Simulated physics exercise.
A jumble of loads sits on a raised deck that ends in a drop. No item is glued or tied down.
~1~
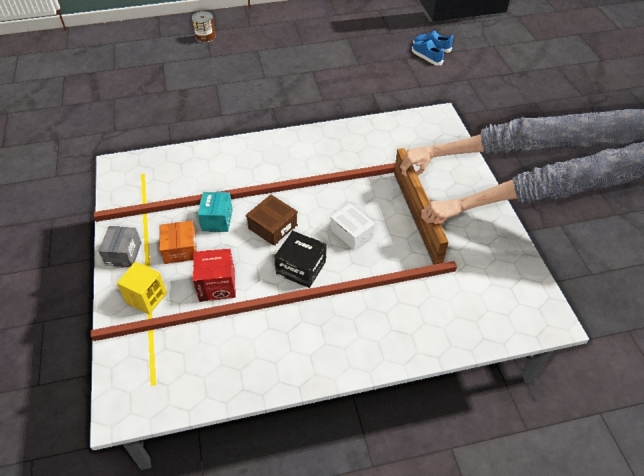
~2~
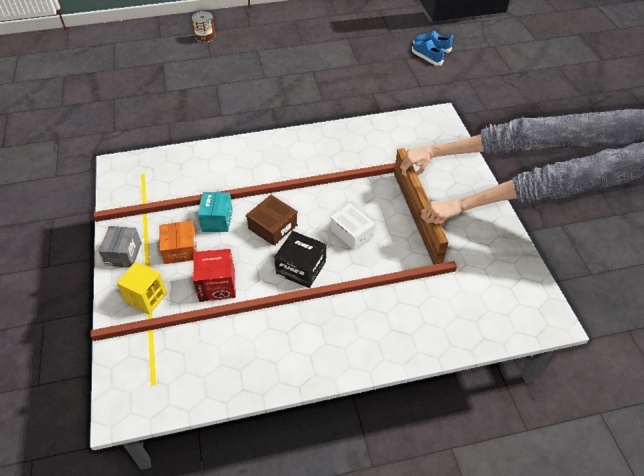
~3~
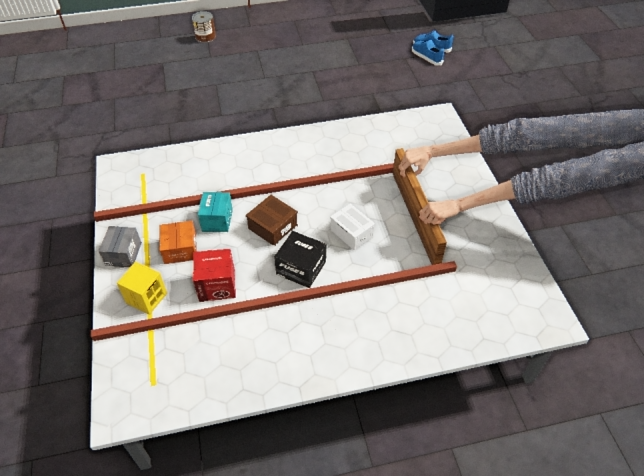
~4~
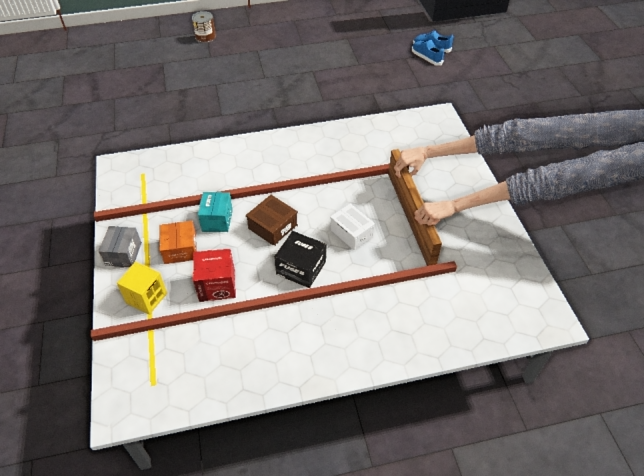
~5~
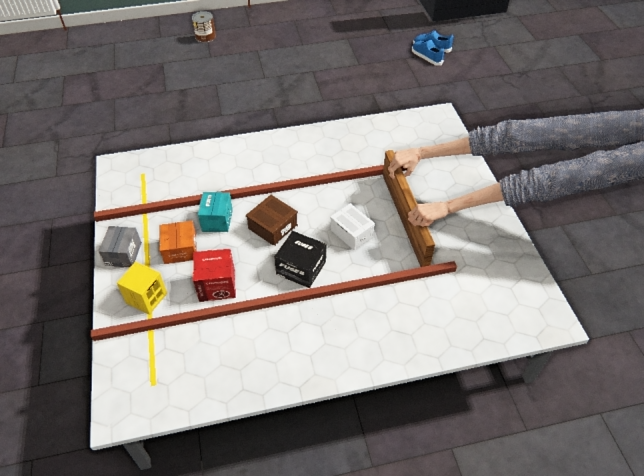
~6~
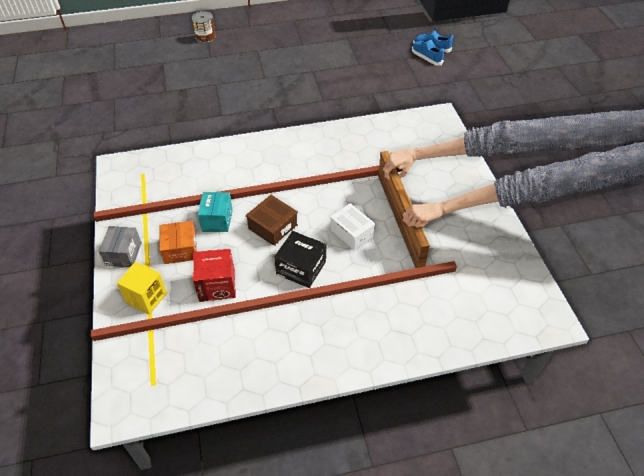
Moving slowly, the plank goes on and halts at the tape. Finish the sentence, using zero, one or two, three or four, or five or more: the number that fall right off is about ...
The number that fall right off is about three or four.
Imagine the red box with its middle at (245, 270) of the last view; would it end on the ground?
Placed like that, it leaves the surface.
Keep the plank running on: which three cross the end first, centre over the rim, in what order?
Order: Grey parcel, yellow crate, orange parcel.
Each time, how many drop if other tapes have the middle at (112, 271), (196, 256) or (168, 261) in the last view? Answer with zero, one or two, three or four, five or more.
5 or more; either one or two; three to four.
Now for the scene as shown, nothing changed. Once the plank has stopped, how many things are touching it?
That comes to 3.
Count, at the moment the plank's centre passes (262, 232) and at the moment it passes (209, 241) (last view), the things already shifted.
The counts are 6 and 8.
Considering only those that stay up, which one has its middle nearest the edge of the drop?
Brown tote - nearest.
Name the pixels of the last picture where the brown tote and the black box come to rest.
In order, first (97, 248), then (126, 302).
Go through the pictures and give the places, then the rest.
In the first picture, grey parcel (121, 247); yellow crate (143, 288); orange parcel (178, 242); plank (419, 205); tape (147, 265).
In the second picture, yellow crate (143, 288); white tote (352, 227).
In the third picture, orange parcel (178, 242); red box (215, 275).
In the fourth picture, grey parcel (121, 247); brown tote (272, 220).
In the fifth picture, yellow crate (143, 288); turquoise parcel (216, 212).
In the sixth picture, grey parcel (121, 247); yellow crate (143, 288); orange parcel (178, 242); plank (402, 208); tape (147, 265).
Early on, none off yet; grey parcel at rest near (121, 247); yellow crate at rest near (143, 288); orange parcel at rest near (178, 242).
Finally, the number that fall off is three or four; lost, red box, orange parcel, yellow crate and grey parcel.
